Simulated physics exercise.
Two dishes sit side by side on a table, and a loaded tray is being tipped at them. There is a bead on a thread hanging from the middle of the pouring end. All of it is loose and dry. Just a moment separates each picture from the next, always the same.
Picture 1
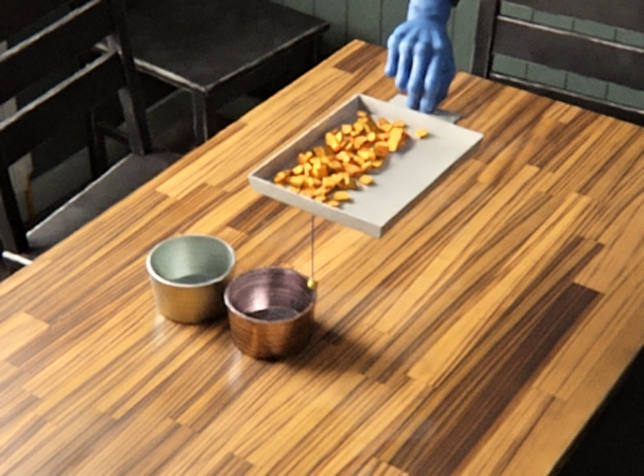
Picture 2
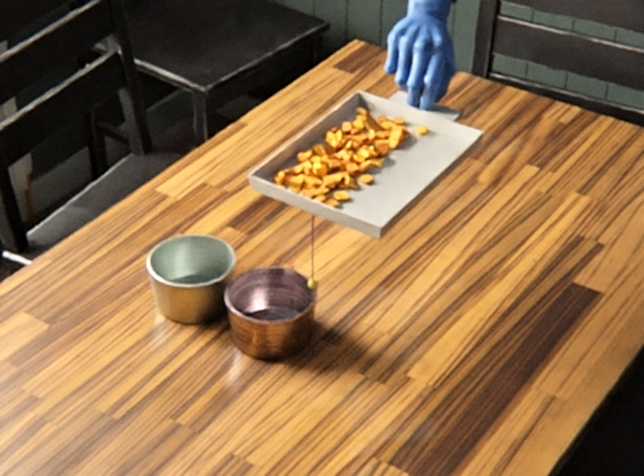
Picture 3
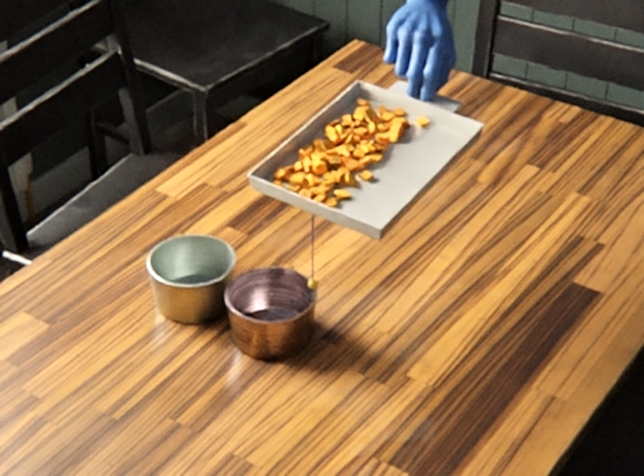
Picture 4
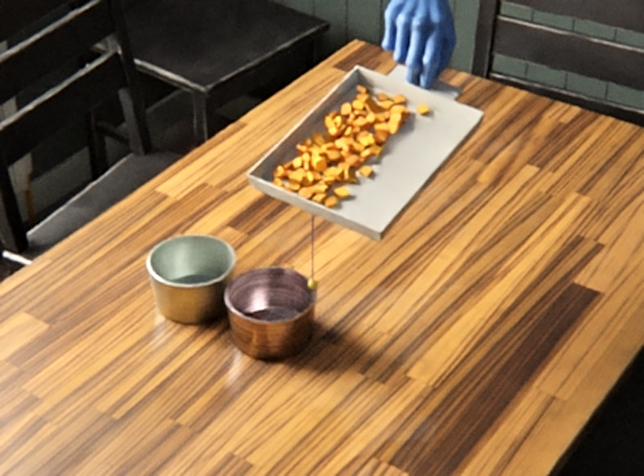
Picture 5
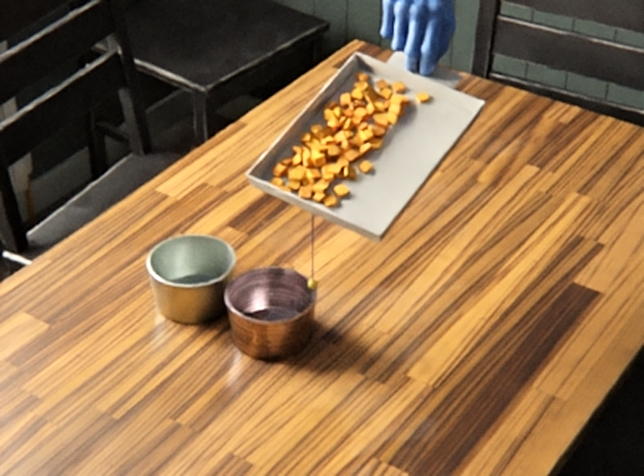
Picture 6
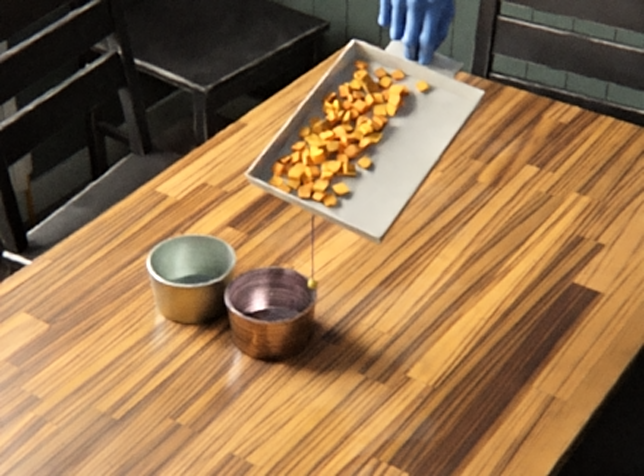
On a striped wooden table, a blue-gloved hand slowly raised the back end of a pale tray of small orange pieces, tilting it gradually toward two metal dishes while the pieces stayed heaped together.
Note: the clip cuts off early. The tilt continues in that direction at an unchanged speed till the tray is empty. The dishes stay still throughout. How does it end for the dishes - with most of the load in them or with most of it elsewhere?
With most elsewhere.
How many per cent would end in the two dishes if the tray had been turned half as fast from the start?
That comes out at roughly 20 per cent.
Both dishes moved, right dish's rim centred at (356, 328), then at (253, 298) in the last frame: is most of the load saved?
The pair would catch the greater share the first time and the lesser share the second time.
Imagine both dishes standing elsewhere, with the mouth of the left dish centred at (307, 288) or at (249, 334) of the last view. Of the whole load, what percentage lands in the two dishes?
Roughly 30% first, roughly 30% second.
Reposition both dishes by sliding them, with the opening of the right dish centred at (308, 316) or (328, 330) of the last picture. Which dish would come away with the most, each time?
Try 1: The rightmost dish; try 2: The rightmost dish.
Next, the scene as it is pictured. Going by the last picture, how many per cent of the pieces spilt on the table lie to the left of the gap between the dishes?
Some 0 per cent.
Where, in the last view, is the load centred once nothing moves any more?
Near (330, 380), more or less.
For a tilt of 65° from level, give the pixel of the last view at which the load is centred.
(326, 199).
Shortly afterwards, tray tipped steeply; all but a few on the tray; only a few in the air.
Next, tray tipped past a quarter turn; near half on the tray; a little in the right dish; near half outside both; a little in the air.
Some moments later, tray tipped past a quarter turn; a little in the right dish; the bulk outside both.
In the end, tray tipped past a quarter turn; a little in the right dish; none at all in the left dish; the bulk outside both.
